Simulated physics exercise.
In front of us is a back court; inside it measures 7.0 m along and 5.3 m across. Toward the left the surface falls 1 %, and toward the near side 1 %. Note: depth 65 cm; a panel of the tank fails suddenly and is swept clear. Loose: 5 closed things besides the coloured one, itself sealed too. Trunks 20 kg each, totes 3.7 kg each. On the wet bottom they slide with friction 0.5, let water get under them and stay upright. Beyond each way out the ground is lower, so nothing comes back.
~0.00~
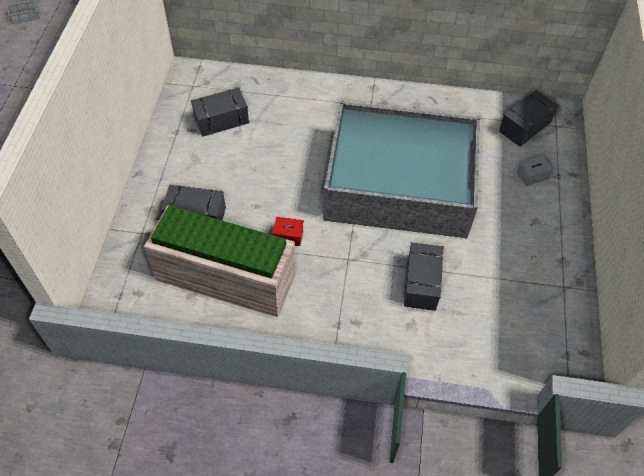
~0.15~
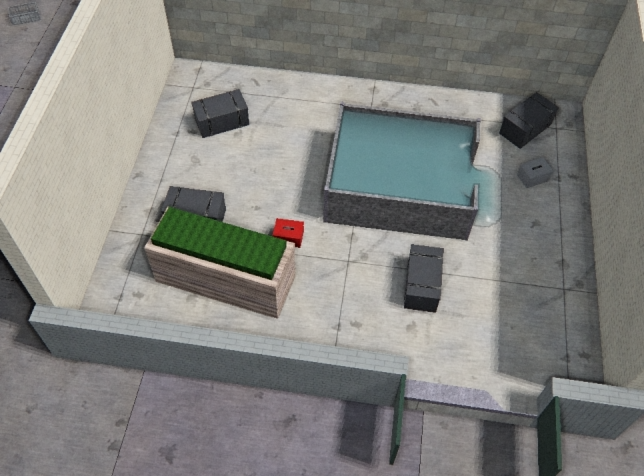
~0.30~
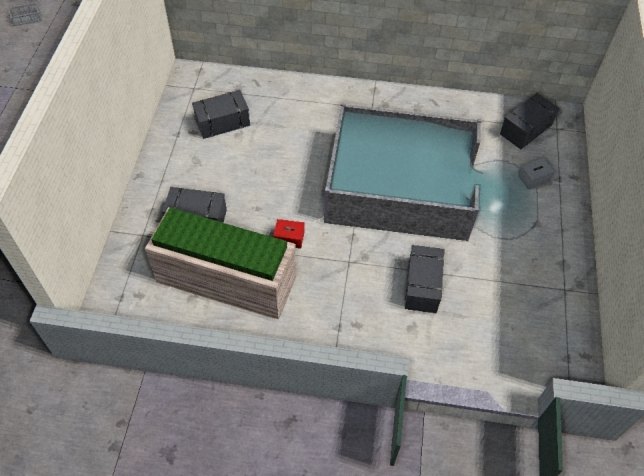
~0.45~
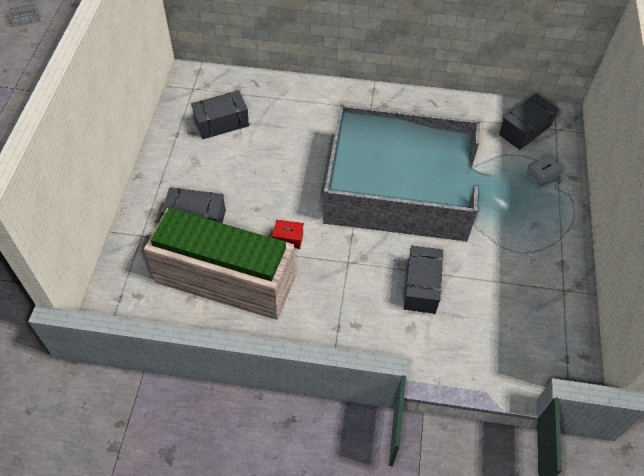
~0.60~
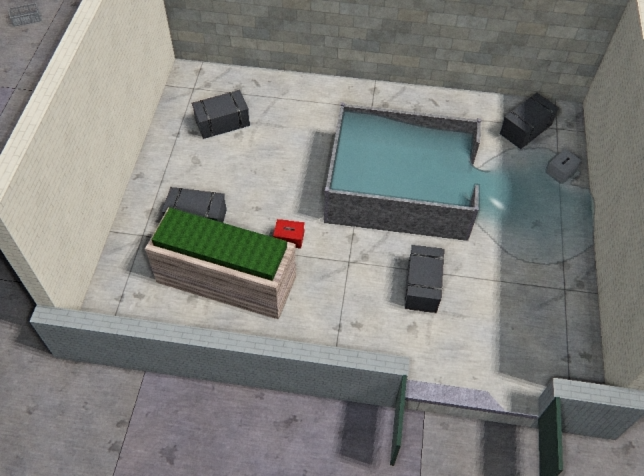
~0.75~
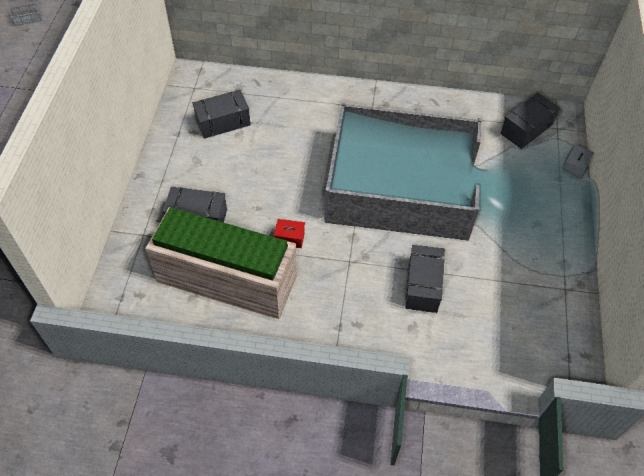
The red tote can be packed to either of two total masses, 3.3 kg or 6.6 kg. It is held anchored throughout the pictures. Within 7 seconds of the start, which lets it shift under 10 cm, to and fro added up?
Even 3.3 kg.
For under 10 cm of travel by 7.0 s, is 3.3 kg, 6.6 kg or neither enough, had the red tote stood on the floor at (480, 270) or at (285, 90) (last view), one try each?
Respectively, first option suffices; neither option.
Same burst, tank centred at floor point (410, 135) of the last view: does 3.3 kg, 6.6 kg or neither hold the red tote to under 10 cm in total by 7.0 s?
In that case the lighter mass suffices.
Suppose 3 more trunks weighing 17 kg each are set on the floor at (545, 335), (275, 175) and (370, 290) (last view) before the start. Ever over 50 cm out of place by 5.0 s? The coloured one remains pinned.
Going through them in turn, the answers are too far, not too far and not too far.
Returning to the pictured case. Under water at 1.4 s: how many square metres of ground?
About 9.0 m2 is covered.
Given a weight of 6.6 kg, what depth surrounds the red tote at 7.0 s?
Something like 1 centimetres.
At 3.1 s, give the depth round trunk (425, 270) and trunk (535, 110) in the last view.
Depths: Near 0 cm, then near 5 cm.
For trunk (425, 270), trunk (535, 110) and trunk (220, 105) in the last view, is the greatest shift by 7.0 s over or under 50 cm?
Taking them in order: Within the mark, beyond the mark, within the mark.
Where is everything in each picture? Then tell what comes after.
The red tote at (288, 227), on the bottom; 3.3 m2 under water; 0 of 6 have shifted, in the first picture.
The red tote at (289, 228), on the bottom; water covers 3.8 m2; 0 of 6 have shifted, in the second picture.
The red tote at (289, 229) rests on the ground; water covers 4.5 m2; 0 of 6 have shifted, in the third picture.
The red tote at (288, 230), on the bottom; water covers 5.3 m2; 1 of 6 have shifted, in the fourth picture.
The red tote at (289, 229), on the bottom; water covers 6.2 m2; 1 of 6 have shifted, in the fifth picture.
The red tote at (290, 229), on the bottom; 6.8 m2 under water; 1 of 6 have shifted, in the sixth picture.
After 1.4 s the red tote would be 0 cm from its start with 3.3 kg and 0 cm from its start with 6.6 kg; 0 cm of water round it then.
After 3.1 s the red tote would be 0 cm from its start with 3.3 kg and 0 cm from its start with 6.6 kg; 0 cm of water round it then.
After 4.9 s the red tote would be 0 cm from its start with 3.3 kg and 0 cm from its start with 6.6 kg; 0 cm of water round it then.
After 7.0 s the red tote would be 0 cm from its start with 3.3 kg and 0 cm from its start with 6.6 kg; 1 cm of water round it then.
